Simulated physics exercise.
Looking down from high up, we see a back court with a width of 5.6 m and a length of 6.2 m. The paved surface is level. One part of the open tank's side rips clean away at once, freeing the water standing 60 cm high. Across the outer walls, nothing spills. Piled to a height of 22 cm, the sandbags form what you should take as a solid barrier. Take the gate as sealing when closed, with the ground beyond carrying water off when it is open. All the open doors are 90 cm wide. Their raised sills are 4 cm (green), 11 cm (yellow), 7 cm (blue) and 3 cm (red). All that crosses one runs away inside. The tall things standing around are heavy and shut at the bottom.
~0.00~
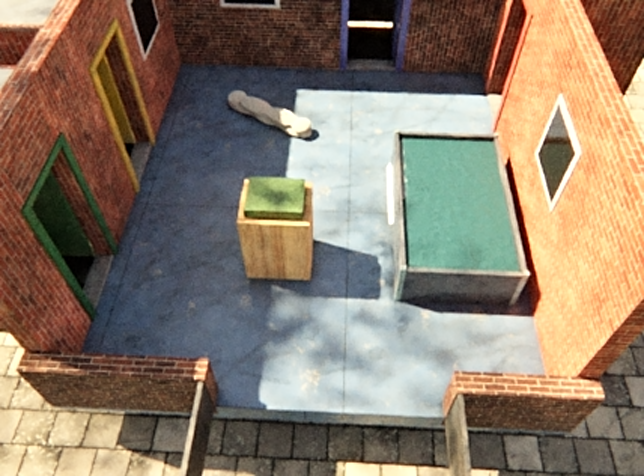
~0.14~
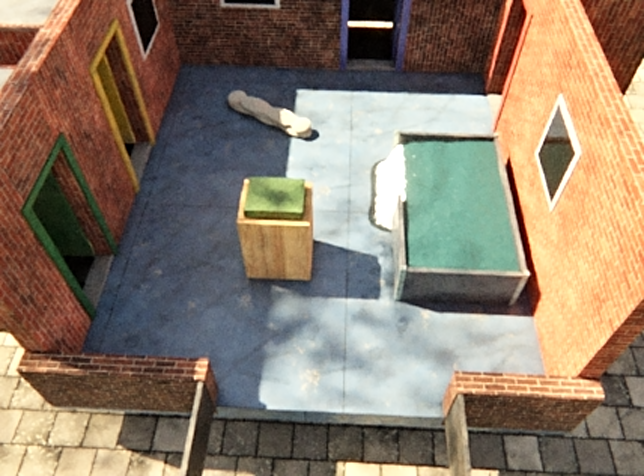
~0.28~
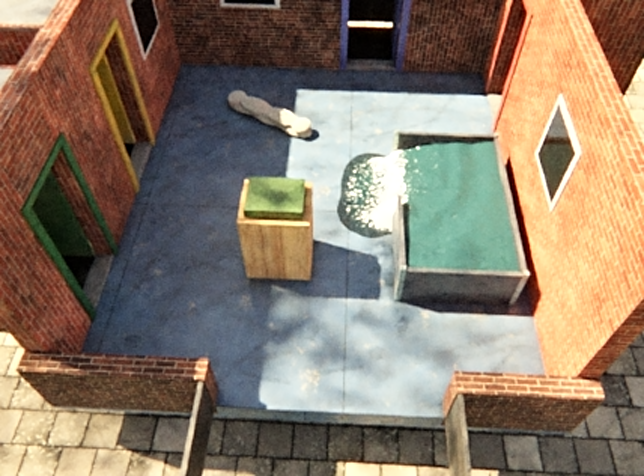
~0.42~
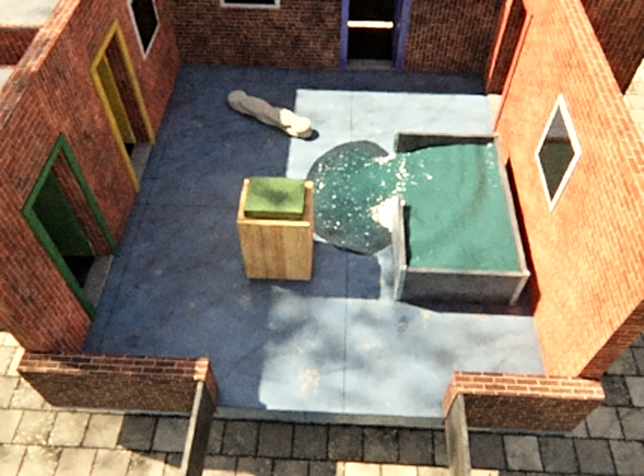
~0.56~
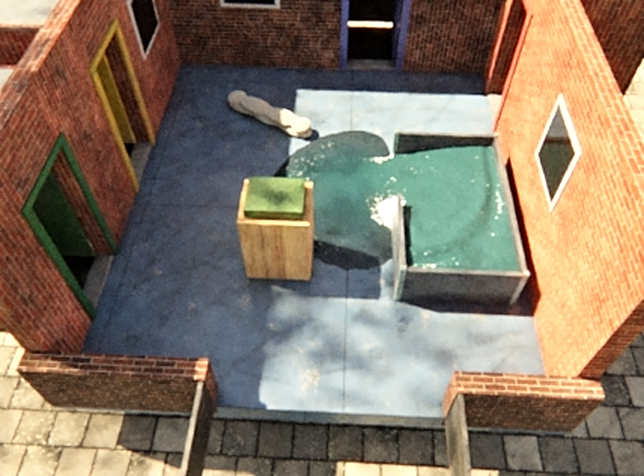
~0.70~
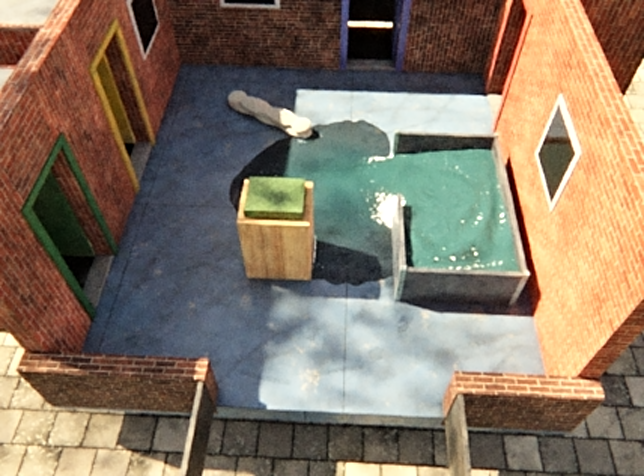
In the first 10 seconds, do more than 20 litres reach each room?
At the green door, more than that; at the yellow door, more than that; at the blue door, not that much; at the red door, more than that.
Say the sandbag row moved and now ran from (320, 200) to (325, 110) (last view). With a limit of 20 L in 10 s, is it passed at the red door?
Red: Exceeded.
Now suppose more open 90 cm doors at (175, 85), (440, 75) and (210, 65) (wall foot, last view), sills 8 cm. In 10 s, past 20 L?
Result in order - more than that, not enough, more than that.
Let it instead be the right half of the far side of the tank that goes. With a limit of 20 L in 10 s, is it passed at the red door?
Against that limit: Red beyond it.
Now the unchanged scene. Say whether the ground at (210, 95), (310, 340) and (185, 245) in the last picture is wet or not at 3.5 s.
Point 1: Reached; point 2: Unreached; point 3: Reached.
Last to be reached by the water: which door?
I'd say the red one.
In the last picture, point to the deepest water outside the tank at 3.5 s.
In the final picture, near (181, 68).
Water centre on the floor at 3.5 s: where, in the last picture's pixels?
Its balance point sits around (298, 186).
After 1.4 s water covers 35 % of the floor and is deepest (34 cm) near (388, 181); green door not reached, yellow door 16 cm at the sill, 1 L in, blue door not reached, red door not reached.
After 2.2 s water covers 45 % of the floor and is deepest (26 cm) near (133, 207); green door 8 cm at the sill, 0 L in, yellow door 23 cm at the sill, 38 L in, blue door not reached, red door not reached.
After 3.5 s water covers 55 % of the floor and is deepest (24 cm) near (181, 68); green door 7 cm at the sill, 12 L in, yellow door 18 cm at the sill, 92 L in, blue door 4 cm at the sill, 0 L in, red door not reached.
After 6.0 s water covers 70 % of the floor and is deepest (12 cm) near (253, 152); green door 6 cm at the sill, 25 L in, yellow door 9 cm at the sill, 114 L in, blue door 8 cm at the sill, 0 L in, red door 2 cm at the sill, 0 L in.
After 10.0 s water covers 95 % of the floor and is deepest (10 cm) near (513, 284); green door 8 cm at the sill, 41 L in, yellow door 6 cm at the sill, 115 L in, blue door 4 cm at the sill, 1 L in, red door 7 cm at the sill, 46 L in.
